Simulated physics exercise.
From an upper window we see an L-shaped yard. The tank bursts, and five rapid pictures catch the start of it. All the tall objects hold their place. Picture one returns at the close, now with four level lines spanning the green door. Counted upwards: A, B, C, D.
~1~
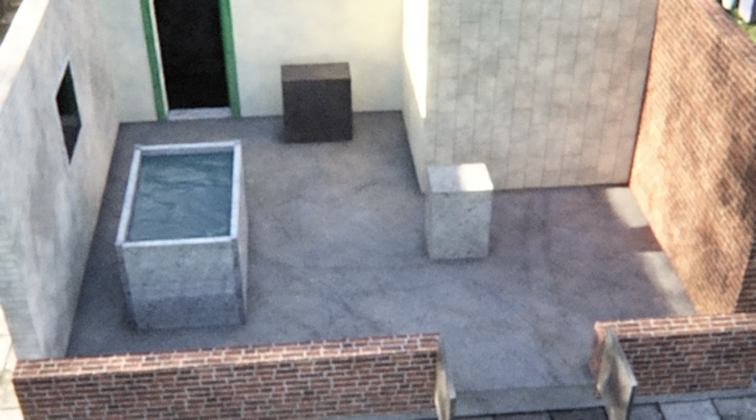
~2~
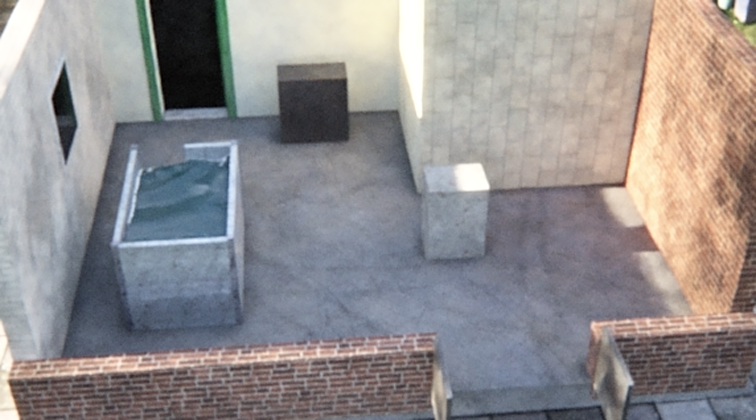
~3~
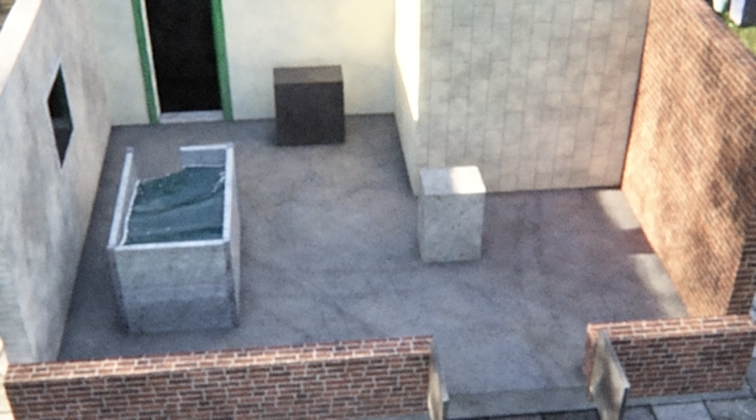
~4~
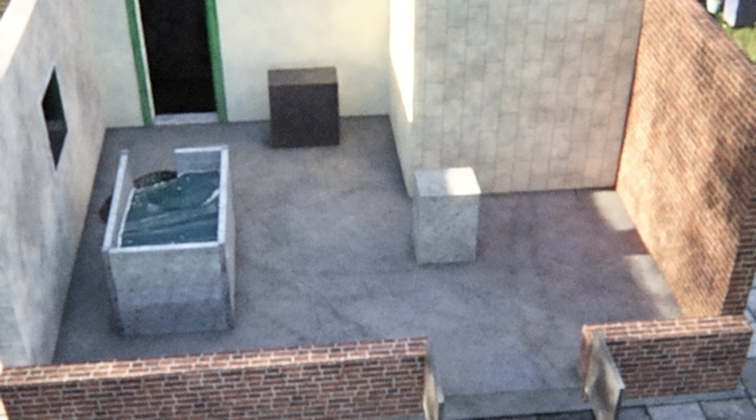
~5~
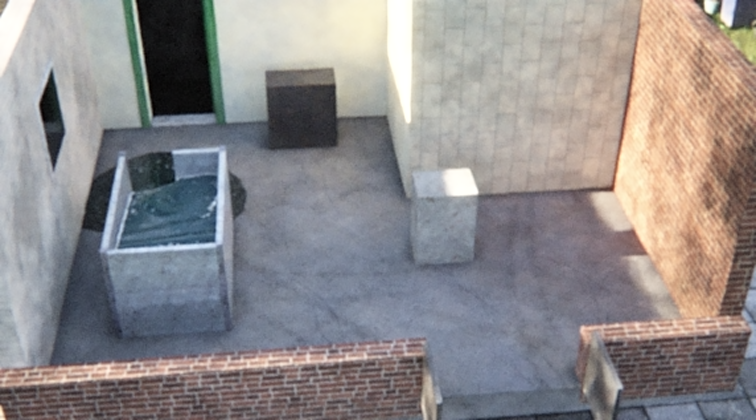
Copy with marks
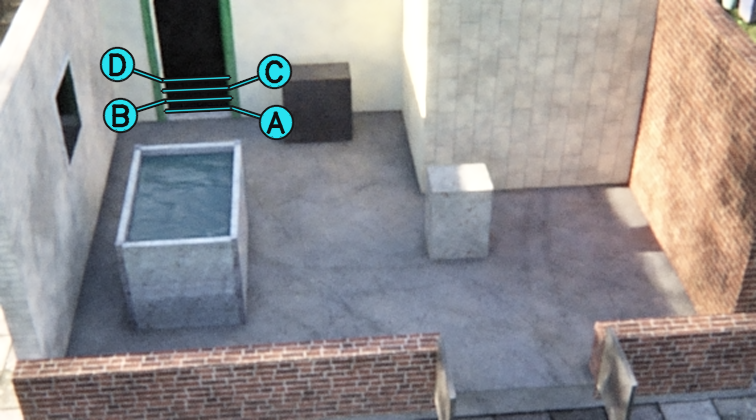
Water in a raised tank at the left of a walled yard sinks and churns as a gap appears in the tank's far side, then spreads across the ground behind it, while the dark and pale blocks stay still.
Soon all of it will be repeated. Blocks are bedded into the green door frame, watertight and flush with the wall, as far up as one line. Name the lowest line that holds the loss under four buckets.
Line B.
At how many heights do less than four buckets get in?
Three of them.
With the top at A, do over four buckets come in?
Yes, it does.
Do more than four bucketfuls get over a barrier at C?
No.
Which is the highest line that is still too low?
A.
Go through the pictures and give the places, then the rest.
In the first frame, water in the tank at rest, its middle at (184, 197); foot of the green doorway at (200, 119); open gate at (519, 323).
In the second frame, water covers 1 % of the ground, its front hidden from here.
In the third frame, water covers 2 % of the ground, its front hidden from here.
In the fourth frame, water covers 5 % of the ground, its front hidden from here.
In the fifth frame, 10 % of the ground under water, visible out to (144, 157).
In cyan, A at (199, 109); B at (197, 99); C at (196, 89); D at (195, 79); from the bottom up A, B, C, D.
If A is chosen, dozens of bucketfuls pour in.
If B is chosen, a bucket or two gets in.
If C is chosen, nothing gets over.
If D is chosen, nothing gets over.
